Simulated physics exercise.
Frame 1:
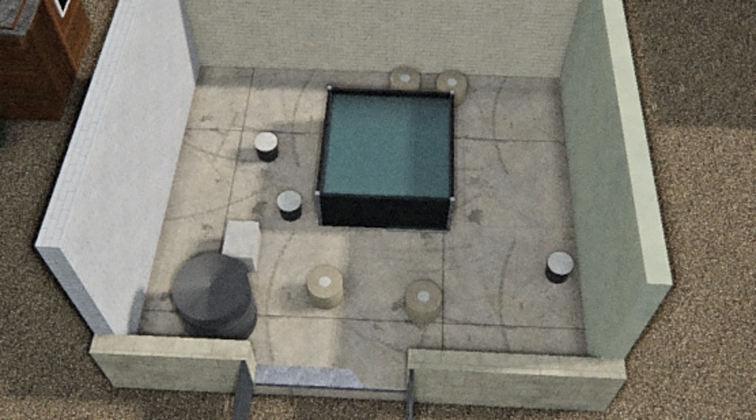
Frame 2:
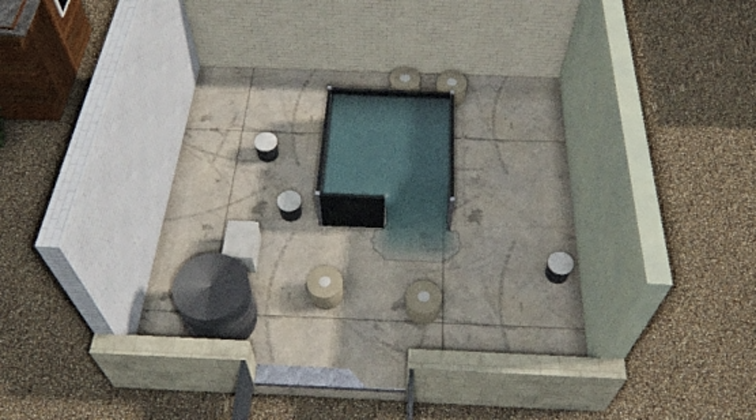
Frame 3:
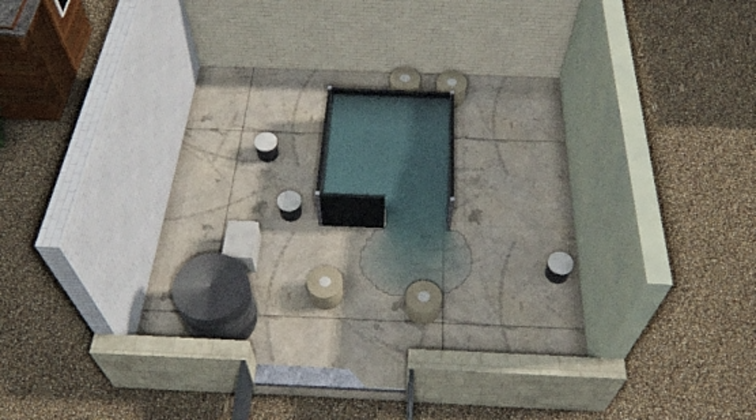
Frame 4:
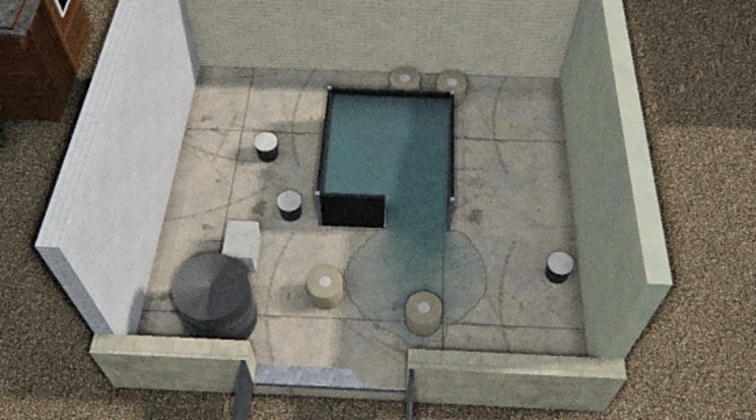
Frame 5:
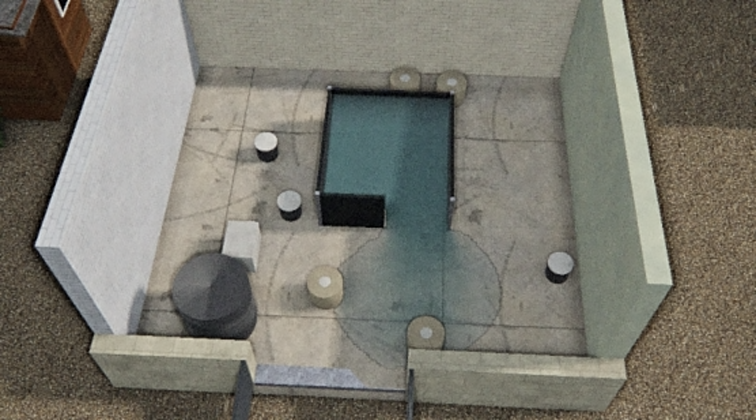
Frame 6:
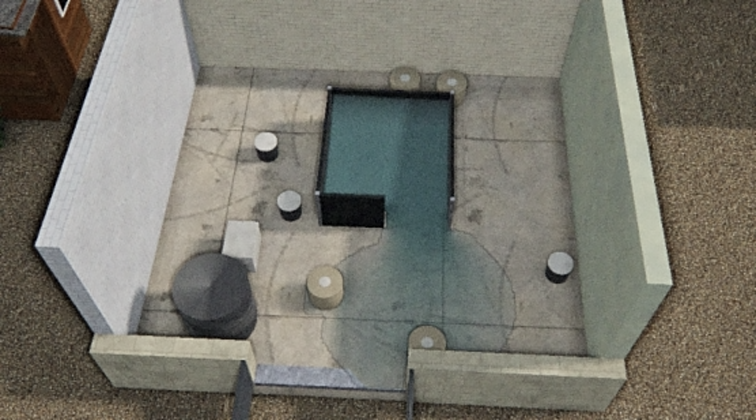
Water spreads from the opened tank across the yard and pushes one tan tub toward the front wall.
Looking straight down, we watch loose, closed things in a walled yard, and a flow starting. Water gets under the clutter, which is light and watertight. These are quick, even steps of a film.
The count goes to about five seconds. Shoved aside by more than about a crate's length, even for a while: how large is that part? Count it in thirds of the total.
The part that gets shoved well aside falls short of a third.
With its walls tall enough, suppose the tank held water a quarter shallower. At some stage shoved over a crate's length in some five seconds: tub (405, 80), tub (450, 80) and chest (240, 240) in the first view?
Object 1: Stayed below the mark. Object 2: Stayed below the mark. Object 3: Stayed below the mark.
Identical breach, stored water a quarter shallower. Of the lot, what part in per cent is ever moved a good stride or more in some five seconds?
Something like 20 % of the loose things.
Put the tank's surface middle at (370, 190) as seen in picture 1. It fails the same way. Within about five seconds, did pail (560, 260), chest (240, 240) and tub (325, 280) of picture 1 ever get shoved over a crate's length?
First displaced far, then never went far, then never went far.
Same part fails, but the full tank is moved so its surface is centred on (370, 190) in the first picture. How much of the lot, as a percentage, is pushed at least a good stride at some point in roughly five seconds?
About 20 per cent.
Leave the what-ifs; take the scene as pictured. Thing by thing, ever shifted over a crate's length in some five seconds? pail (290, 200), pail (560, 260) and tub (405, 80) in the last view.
Working through them in turn, I get never that far off, shoved clear, then never that far off.
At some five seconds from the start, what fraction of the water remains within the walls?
Some 72 per cent.
A moment on, 1 of 8 are well off their spots; 1 afloat.
Next, 1 of 8 are well off their spots; 1 afloat.
Later, 2 of 8 are well off their spots; 0 afloat.
In the end, 2 of 8 are well off their spots, and 2 have been at some point; 0 afloat.
